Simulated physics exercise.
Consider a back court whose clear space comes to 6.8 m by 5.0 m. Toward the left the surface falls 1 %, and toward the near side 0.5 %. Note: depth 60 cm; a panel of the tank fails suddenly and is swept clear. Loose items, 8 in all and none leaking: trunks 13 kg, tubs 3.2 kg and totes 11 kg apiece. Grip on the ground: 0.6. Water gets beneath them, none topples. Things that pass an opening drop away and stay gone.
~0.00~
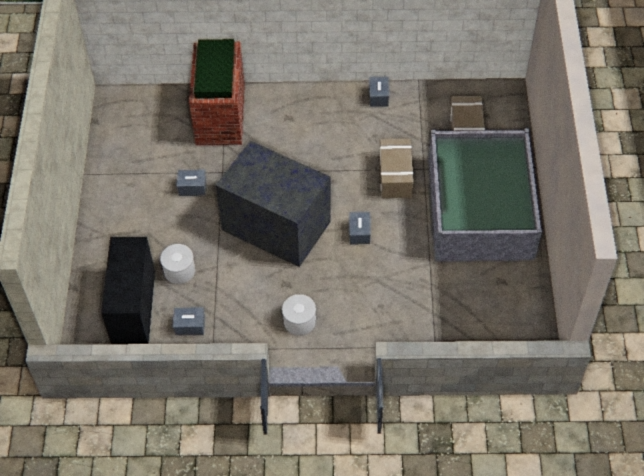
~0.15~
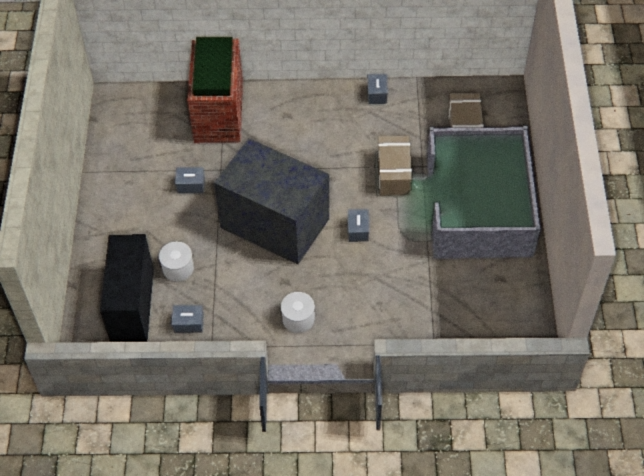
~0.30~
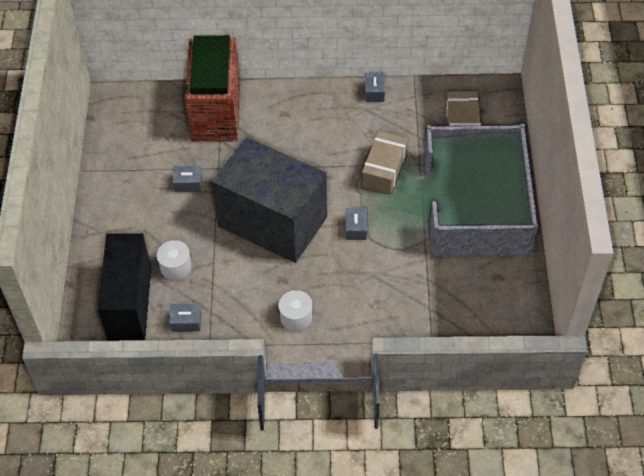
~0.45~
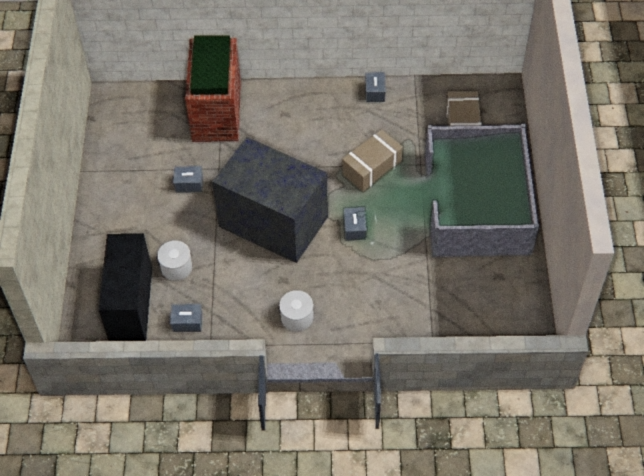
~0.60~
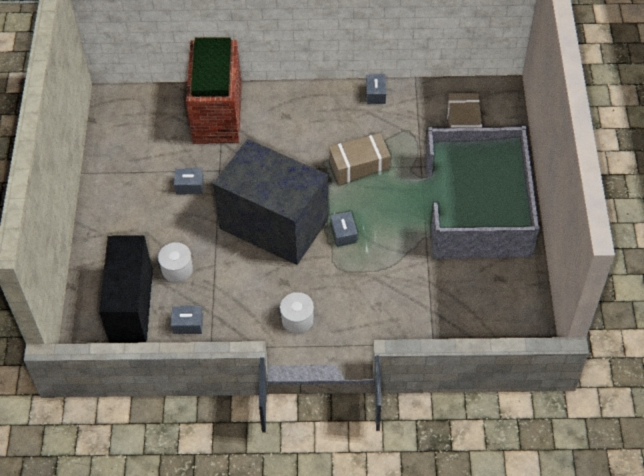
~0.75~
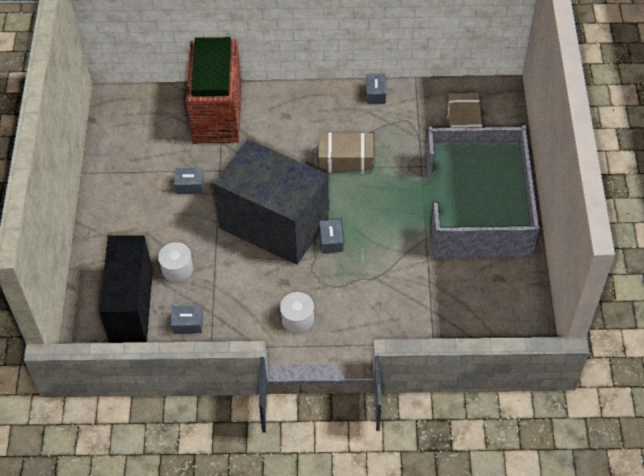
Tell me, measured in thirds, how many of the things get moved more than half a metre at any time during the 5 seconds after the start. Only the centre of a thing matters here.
The share ends up from a third to just below two thirds.
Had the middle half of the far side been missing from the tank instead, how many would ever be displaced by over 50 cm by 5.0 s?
In that case 2 of them.
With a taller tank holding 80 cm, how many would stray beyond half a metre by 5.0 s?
7.
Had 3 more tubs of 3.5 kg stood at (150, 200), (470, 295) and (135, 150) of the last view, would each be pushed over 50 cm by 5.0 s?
In the order asked: Below the mark; below the mark; above the mark.
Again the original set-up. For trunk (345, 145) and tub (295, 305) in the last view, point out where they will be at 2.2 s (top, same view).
They should sit about (257, 75) and (285, 355) in the last view.
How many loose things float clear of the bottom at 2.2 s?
At that moment it comes to 2.
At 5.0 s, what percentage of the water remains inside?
Somewhere near 88 percent, give or take.
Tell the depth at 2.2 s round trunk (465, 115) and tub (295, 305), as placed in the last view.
About 0 and 7 cm.
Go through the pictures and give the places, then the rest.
In the first picture, a trunk at (397, 160), on the bottom; a tote at (360, 223) rests on the ground; water covers 2.2 m2; 0 of 8 have shifted.
In the second picture, a trunk at (395, 158), on the bottom; a tote at (359, 221) rests on the ground; water covers 2.7 m2; 0 of 8 have shifted.
In the third picture, a trunk at (385, 155) rests on the ground, 11 cm from its start; a tote at (356, 219), on the bottom; 3.2 m2 under water; 1 of 8 have shifted.
In the fourth picture, a trunk at (373, 153) rests on the ground, 30 cm from its start; a tote at (355, 219) rests on the ground; 4.1 m2 under water; 1 of 8 have shifted.
In the fifth picture, a trunk at (360, 151), on the bottom, 51 cm from its start; a tote at (344, 224), on the bottom, 20 cm from its start; 5.0 m2 under water; 2 of 8 have shifted.
In the sixth picture, a trunk at (346, 145) rests on the ground, 73 cm from its start; a tote at (331, 232) rests on the ground, 42 cm from its start; 6.0 m2 under water; 2 of 8 have shifted.
After 1.1 s 2 of 8 are over 50 cm from their spots; 0 afloat.
After 2.2 s 3 of 8 are over 50 cm from their spots; 2 afloat.
After 3.5 s 3 of 8 are over 50 cm from their spots; 1 afloat.
After 5.0 s 3 of 8 are over 50 cm from their spots, and 3 have been at some point; 2 afloat.
